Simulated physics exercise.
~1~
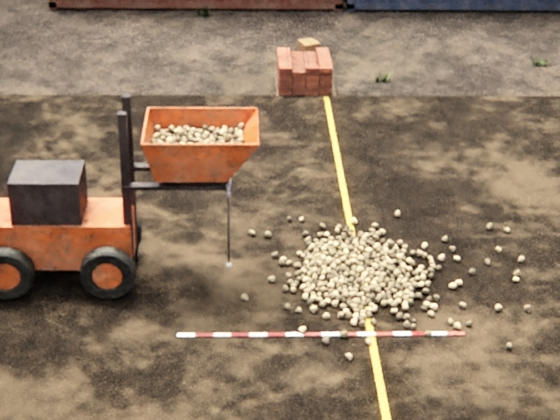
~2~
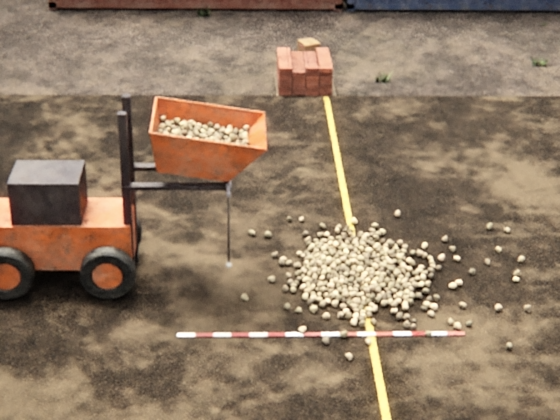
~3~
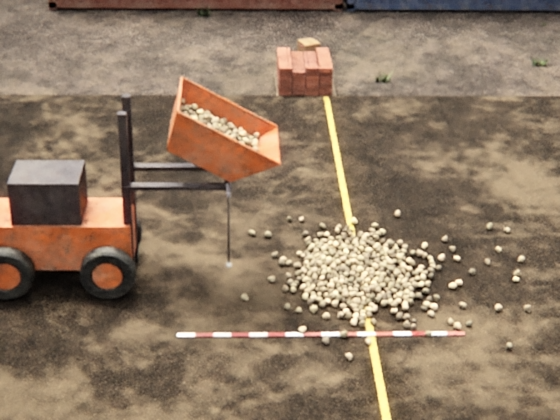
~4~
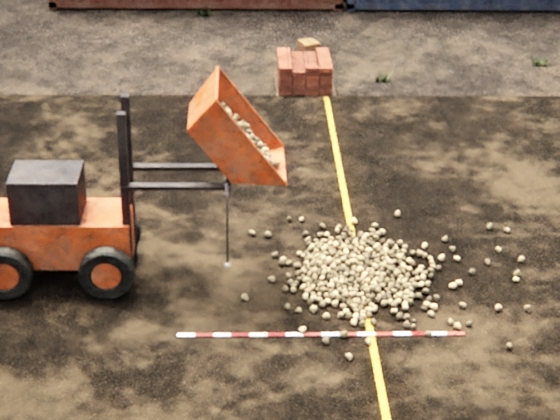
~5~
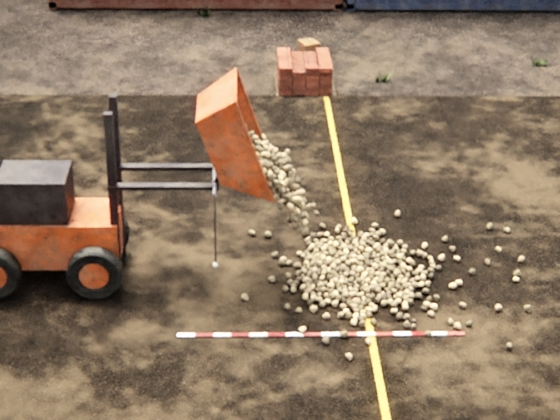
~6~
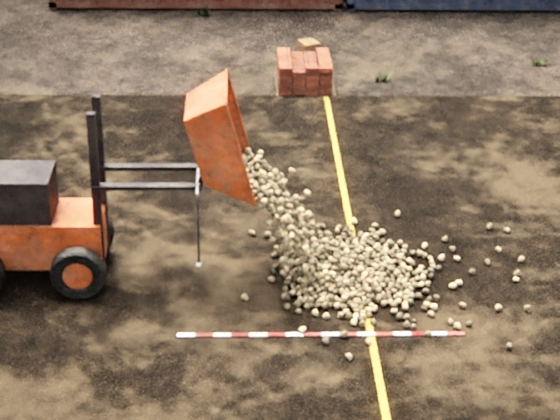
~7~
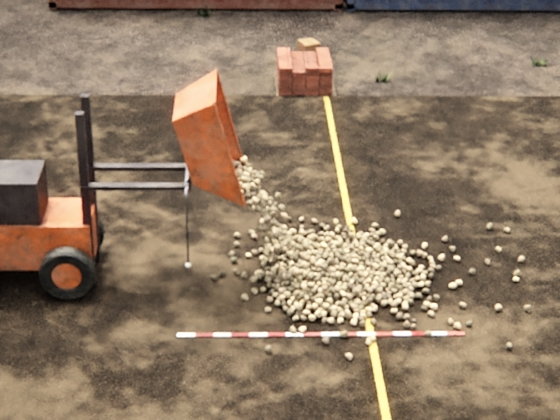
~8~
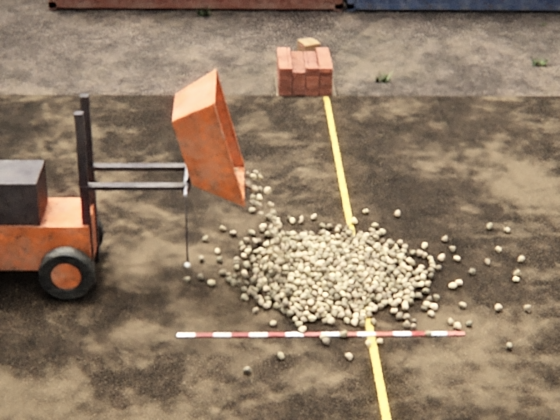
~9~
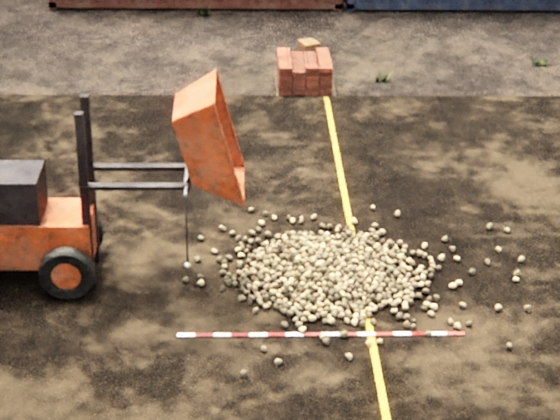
An orange loader with a dark box on its back stands at the left of a brown dirt yard, seen from above and to the side, holding up an orange skip of pale stones. To the right, a heap of similar stones lies across a yellow line, with a red and white striped pole in front and red bricks behind. The skip tips steeply to the right, then the machine rolls back left as the stones pour out. They land mostly on the heap's left side, spreading it that way. The loader stops, the last stones fall, and the emptied skip stays tilted beside the wider heap.
